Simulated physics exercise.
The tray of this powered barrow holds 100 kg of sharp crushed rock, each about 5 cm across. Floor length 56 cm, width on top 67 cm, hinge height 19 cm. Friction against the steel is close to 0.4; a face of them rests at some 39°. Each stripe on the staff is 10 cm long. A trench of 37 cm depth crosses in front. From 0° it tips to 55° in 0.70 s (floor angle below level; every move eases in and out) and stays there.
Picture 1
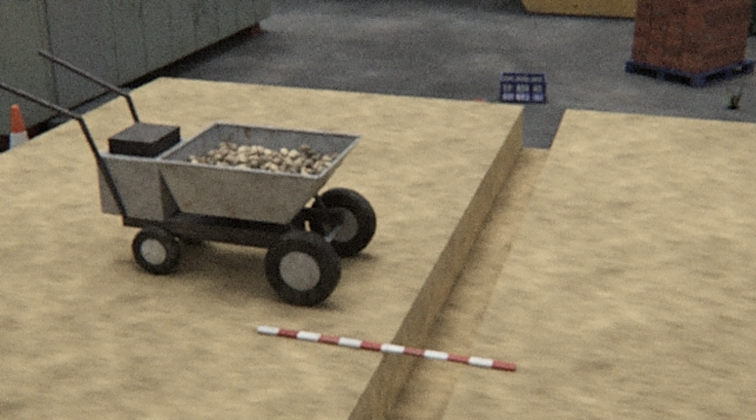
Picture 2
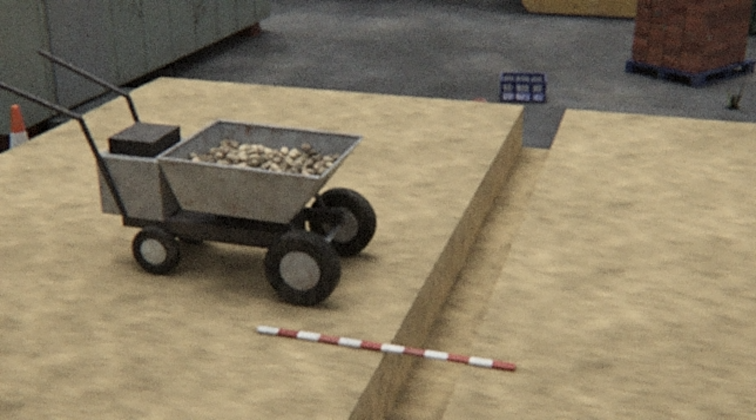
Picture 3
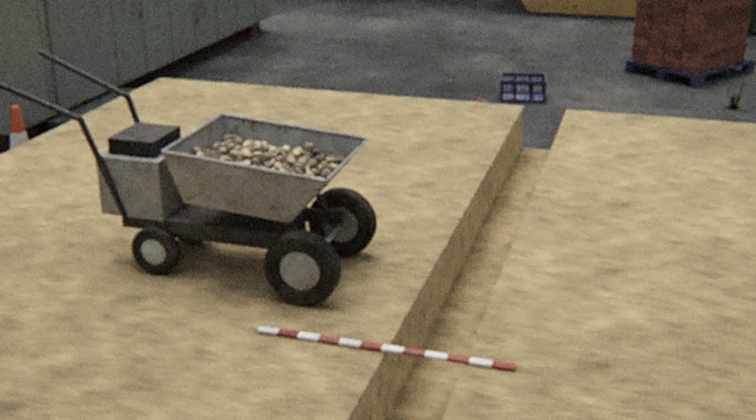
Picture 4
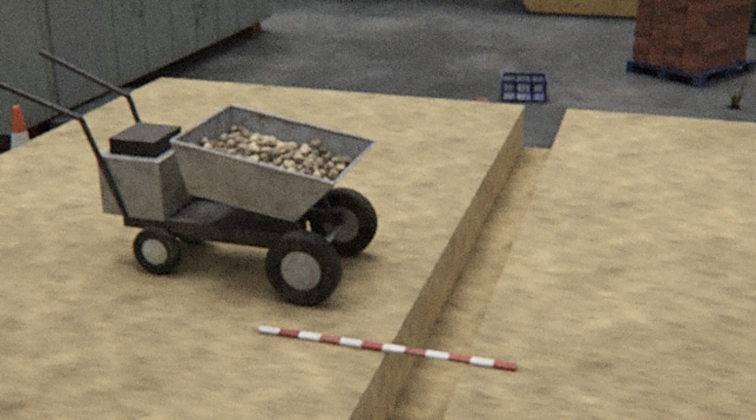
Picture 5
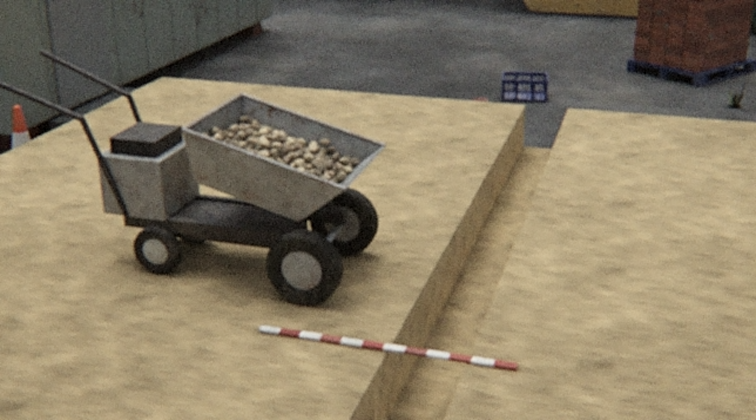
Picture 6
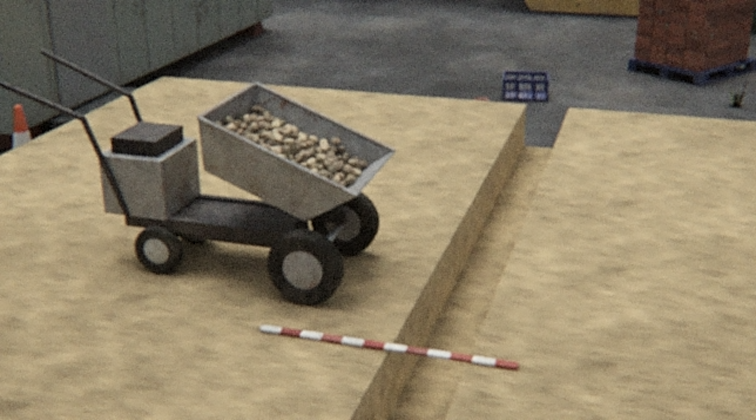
A grey powered barrow loaded with pale and brown stones stands at left on sandy ground, seen from slightly above. A red-and-white striped staff lies in front, reaching over a narrow trench to its right, with green-grey containers, an orange cone, a blue crate and stacked bricks behind. The tray's rear rises steadily, tilting it down toward the right, while the wheels and stones aboard stay in place.
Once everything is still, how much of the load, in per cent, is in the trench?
Roughly 24 per cent ends in the trench.
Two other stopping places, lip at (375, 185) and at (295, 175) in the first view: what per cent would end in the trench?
Near 10 per cent from the first place, 20 from the second.
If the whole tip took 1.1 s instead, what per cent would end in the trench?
It would be near 10 per cent.
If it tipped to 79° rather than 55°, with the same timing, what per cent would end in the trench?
Then about 90 per cent.
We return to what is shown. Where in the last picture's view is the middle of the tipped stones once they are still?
Near (463, 357).
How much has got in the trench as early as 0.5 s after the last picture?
About 0 per cent by then.
Then, 0.2 s after the last picture the floor is at 46°, 100 % in the tray; the foremost stones are at (375, 201).
Then, 0.5 s after the last picture the floor is at 55°, 99 % in the tray, 1 % in the trench; the foremost stones are at (423, 233).
Then, 0.8 s after the last picture the floor is at 55°, 80 % in the tray, 1 % short of the trench, 18 % in the trench; the foremost stones are at (495, 309).
Then, 2.8 s after the last picture the floor is at 55°, 75 % in the tray, 24 % in the trench, 1 % past the trench; the foremost stones are at (518, 317).
